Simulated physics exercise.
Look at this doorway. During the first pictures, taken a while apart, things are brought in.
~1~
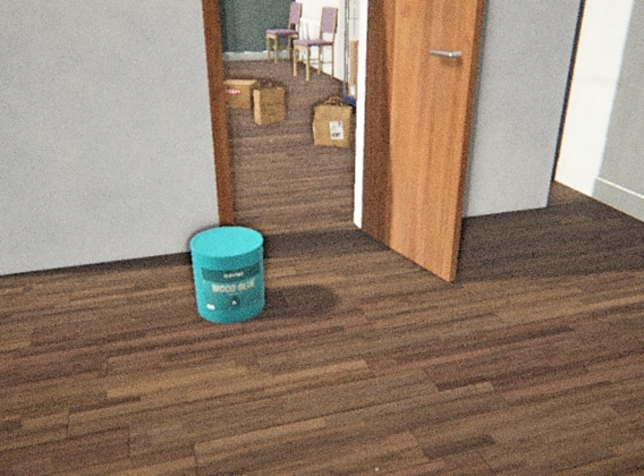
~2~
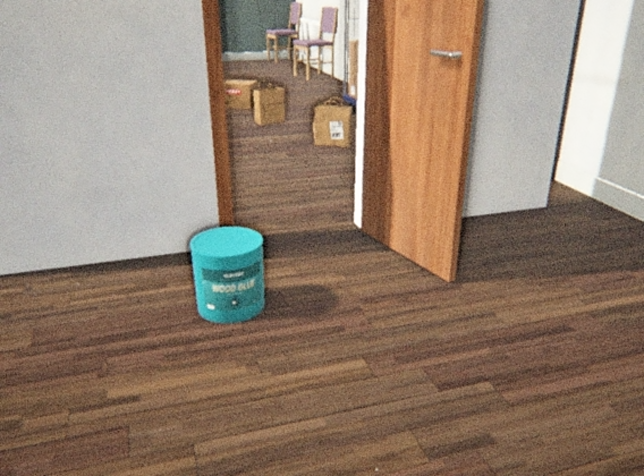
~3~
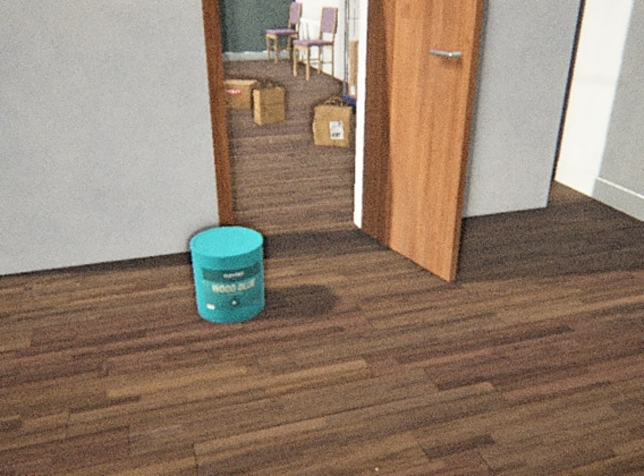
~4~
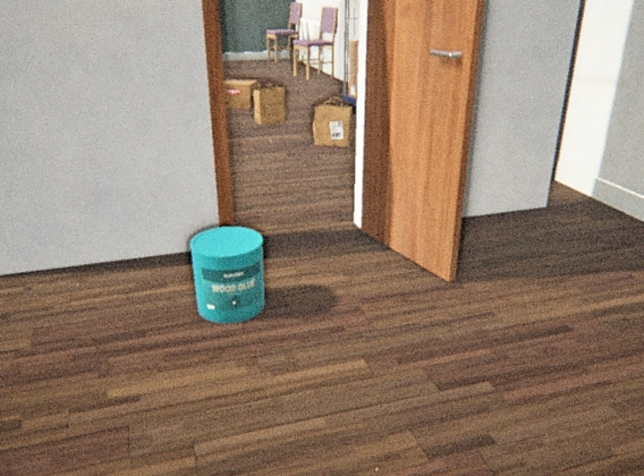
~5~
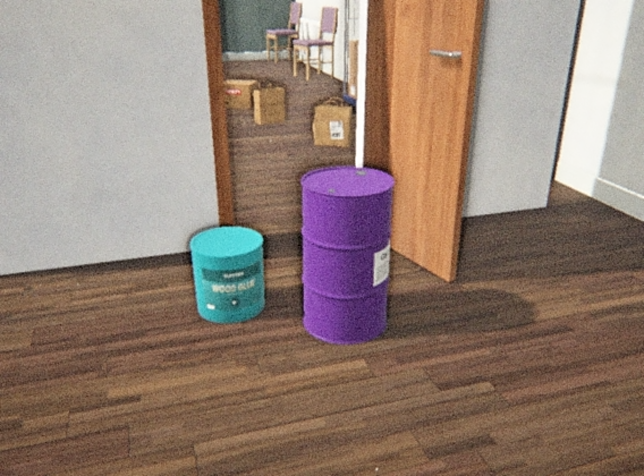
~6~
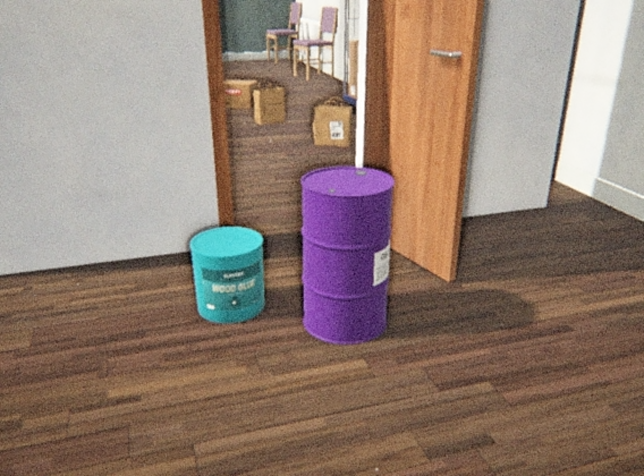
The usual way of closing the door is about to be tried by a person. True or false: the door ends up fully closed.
True.
Then, 0.70 s past the last view, door at 71°.
Then, 1.20 s past the last view, door at 33°.
Finally, door at 0°; both still in place. Final places as the last picture's camera would see them, purple drum near (346, 254).
